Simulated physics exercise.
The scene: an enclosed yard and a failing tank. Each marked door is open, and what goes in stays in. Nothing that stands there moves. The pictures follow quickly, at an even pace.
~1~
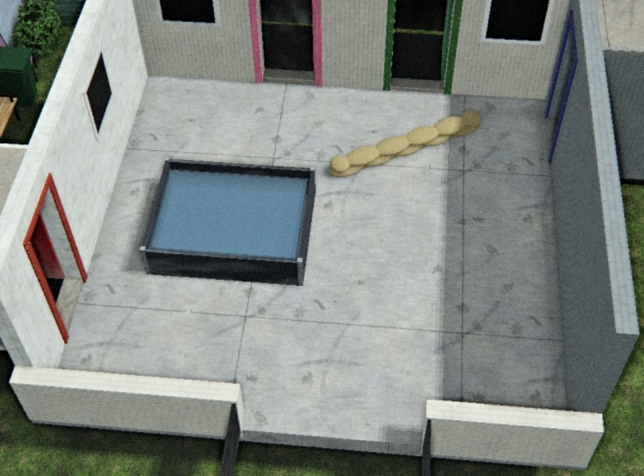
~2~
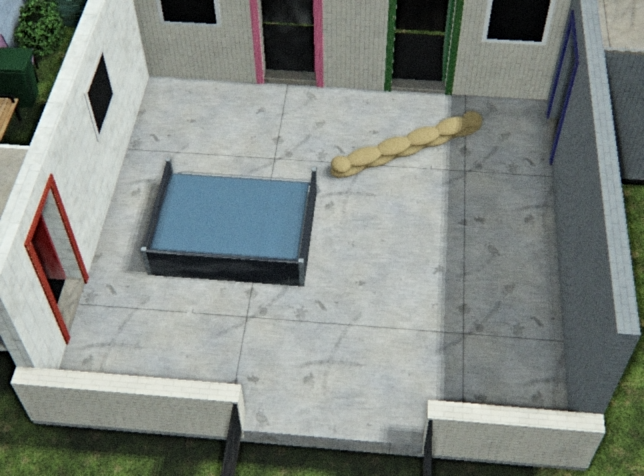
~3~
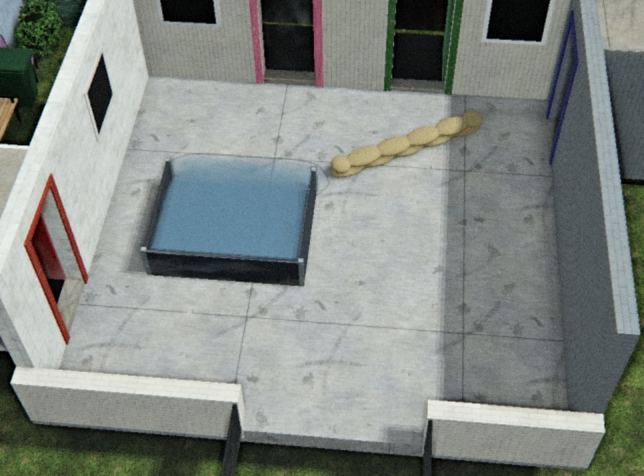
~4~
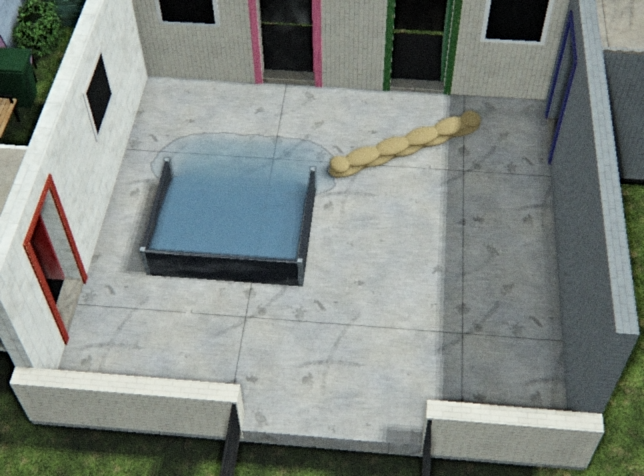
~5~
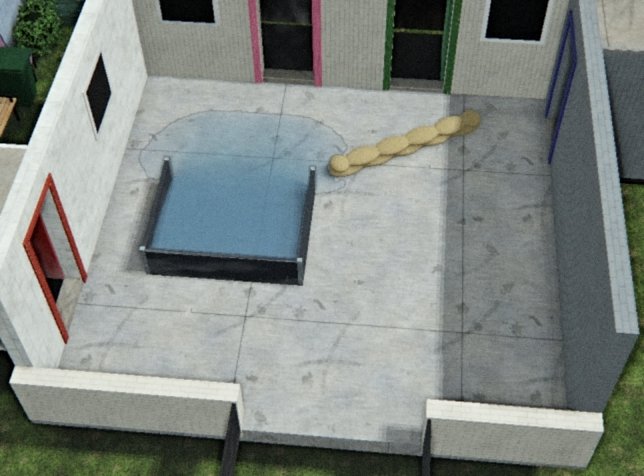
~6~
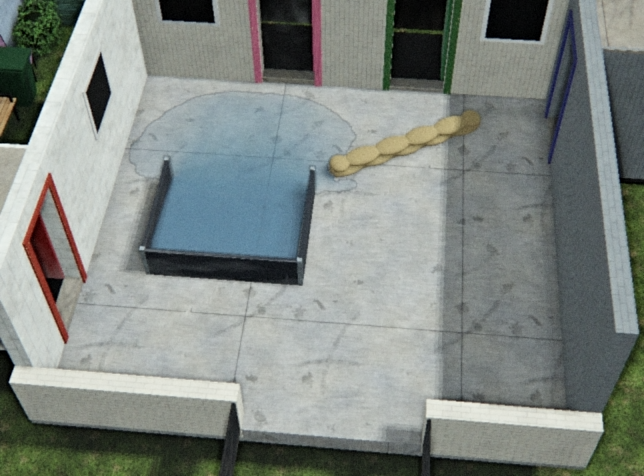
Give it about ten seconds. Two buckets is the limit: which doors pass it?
One by one: The green door floods; the pink door floods; the blue door floods; the red door holds within the limit.
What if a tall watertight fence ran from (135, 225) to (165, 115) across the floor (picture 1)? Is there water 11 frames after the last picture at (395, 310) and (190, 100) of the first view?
In that order: Dry, flooded.
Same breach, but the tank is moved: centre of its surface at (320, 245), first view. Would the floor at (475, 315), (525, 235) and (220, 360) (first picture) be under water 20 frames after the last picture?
In turn: No water, covered, not flooded.
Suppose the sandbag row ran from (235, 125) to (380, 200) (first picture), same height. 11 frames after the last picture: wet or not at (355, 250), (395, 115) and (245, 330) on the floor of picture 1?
In turn: Covered, free of water, not flooded.
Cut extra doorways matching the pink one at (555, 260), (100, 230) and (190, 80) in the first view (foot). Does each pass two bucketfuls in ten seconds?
In turn: Lets less in, is under, goes over.
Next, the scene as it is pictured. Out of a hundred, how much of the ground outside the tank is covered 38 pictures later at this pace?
About 50 per cent.
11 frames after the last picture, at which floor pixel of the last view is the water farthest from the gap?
Around (465, 97).
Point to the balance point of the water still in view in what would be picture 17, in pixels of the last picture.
Around (246, 152).
A moment on, water covers 20 % of the floor; the green door not reached, the pink door over two buckets in, the blue door not reached, the red door not reached.
Next, water covers 25 % of the floor; the green door wet at the sill, nothing in, the pink door far over two buckets in, the blue door not reached, the red door not reached.
Then, water covers 30 % of the floor; the green door under two buckets in, the pink door far over two buckets in, the blue door wet at the sill, nothing in, the red door not reached.
Later, water covers 50 % of the floor; the green door under two buckets in, the pink door far over two buckets in, the blue door over two buckets in, the red door wet at the sill, nothing in.
In the end, water covers 85 % of the floor; the green door over two buckets in, the pink door far over two buckets in, the blue door over two buckets in, the red door wet at the sill, nothing in.
